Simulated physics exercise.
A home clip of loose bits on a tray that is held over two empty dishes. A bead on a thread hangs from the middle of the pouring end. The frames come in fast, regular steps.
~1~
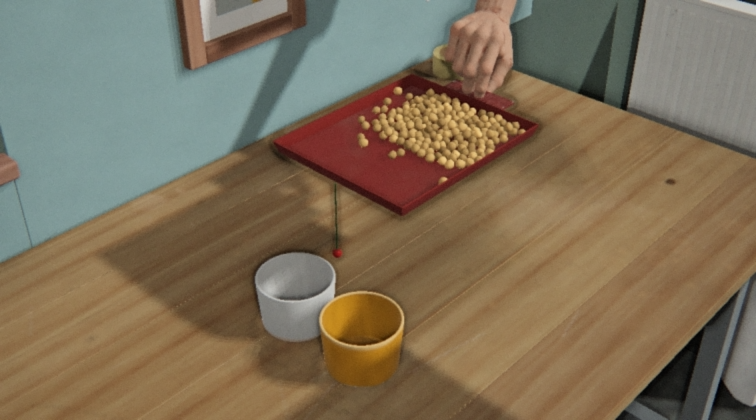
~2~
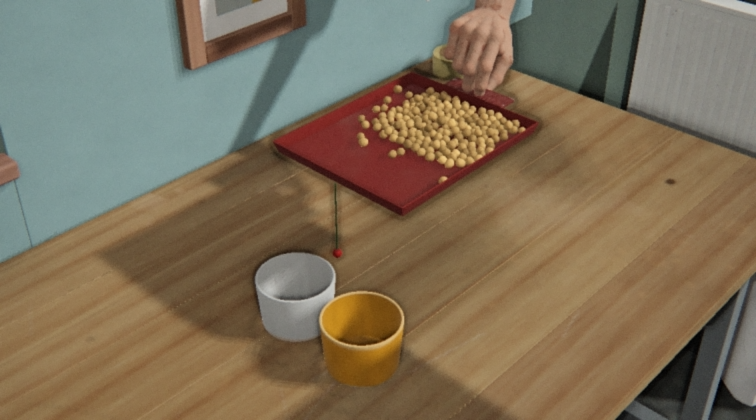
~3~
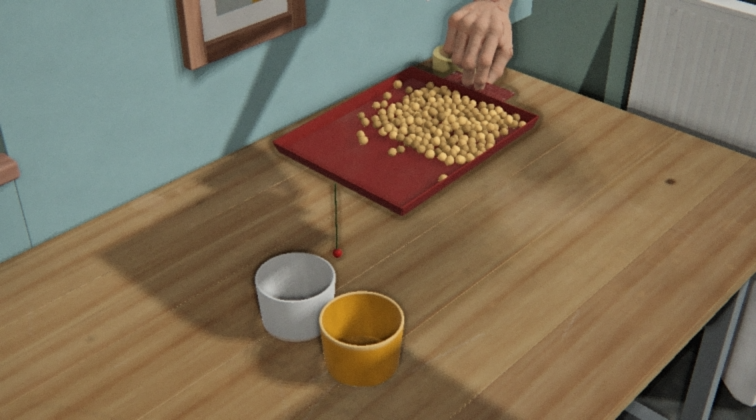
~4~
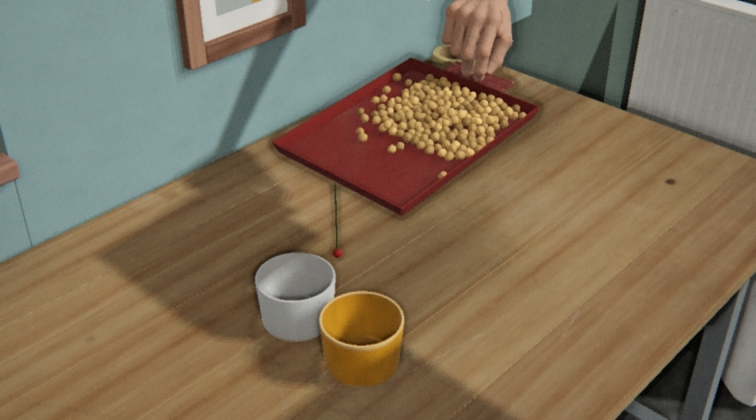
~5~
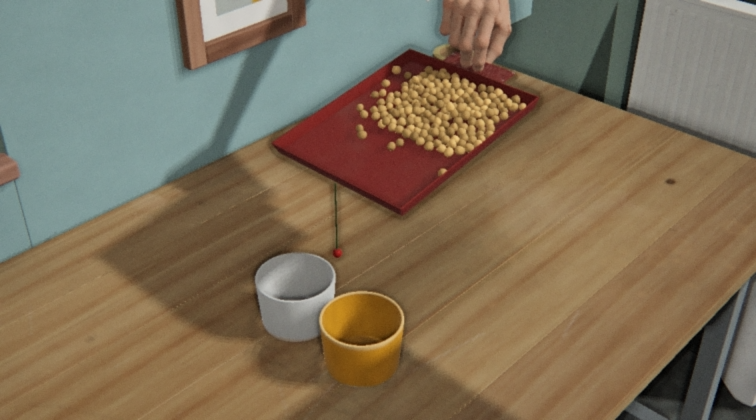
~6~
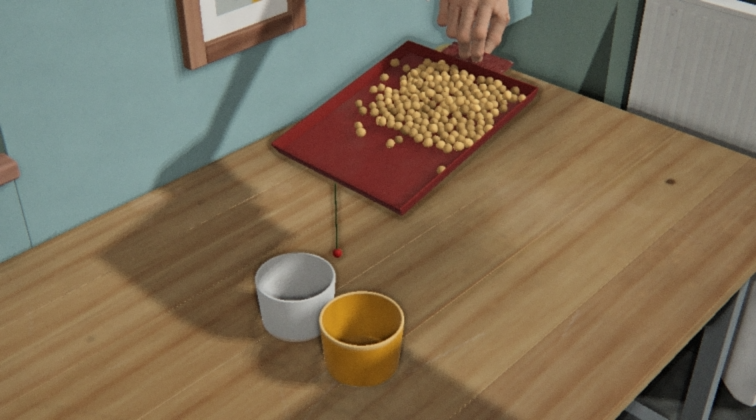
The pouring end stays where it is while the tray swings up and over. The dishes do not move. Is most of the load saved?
They take more than half between them.
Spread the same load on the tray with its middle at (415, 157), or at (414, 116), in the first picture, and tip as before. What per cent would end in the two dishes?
First some 80, then 60 per cent.
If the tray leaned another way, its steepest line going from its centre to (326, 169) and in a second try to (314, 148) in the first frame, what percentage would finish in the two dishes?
First some 40, then 0 per cent.
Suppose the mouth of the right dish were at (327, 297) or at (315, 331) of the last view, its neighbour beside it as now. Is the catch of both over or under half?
At the first place more than half, at the second not half.
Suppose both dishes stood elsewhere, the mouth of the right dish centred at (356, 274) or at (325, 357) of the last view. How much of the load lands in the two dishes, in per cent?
The first gives 20 %, the second 0 %.
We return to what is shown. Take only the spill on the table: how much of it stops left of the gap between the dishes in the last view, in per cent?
It comes to 90 per cent or so.
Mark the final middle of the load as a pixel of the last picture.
Around (301, 319).
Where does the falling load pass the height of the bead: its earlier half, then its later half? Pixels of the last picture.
First near (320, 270), later near (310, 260).
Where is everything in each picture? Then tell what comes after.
Corners of the pouring end near (279, 141) and (402, 204), level; middle of the load near (446, 127), dried chickpeas; left dish near (267, 313); right dish near (333, 357); bead on its thread near (337, 253), in the first picture.
Corners of the pouring end near (279, 141) and (402, 204), level; middle of the load near (446, 125), in the second picture.
Corners of the pouring end near (278, 141) and (402, 204), tipped barely, level across its low end; middle of the load near (446, 121), in the third picture.
Corners of the pouring end near (278, 142) and (401, 204), tipped a little, level across its low end; middle of the load near (441, 111), in the fourth picture.
Corners of the pouring end near (277, 142) and (401, 205), tipped a little, level across its low end; middle of the load near (440, 104), in the fifth picture.
Corners of the pouring end near (277, 143) and (400, 205), tipped a little, level across its low end; middle of the load near (438, 99); left dish near (267, 313); right dish near (333, 357), in the sixth picture.
Shortly afterwards, tray tipped steeply; the bulk on the tray; only a few in the right dish; only a few in the left dish; only a few outside both; a little in the air.
Next, tray tipped right over; near a third on the tray; a little in the right dish; near a quarter in the left dish; a little outside both; near a quarter in the air.
Some moments later, tray tipped past a quarter turn; near a quarter in the right dish; near half in the left dish; near a quarter outside both.
In the end, tray tipped past a quarter turn; near a quarter in the right dish; near half in the left dish; near a quarter outside both.
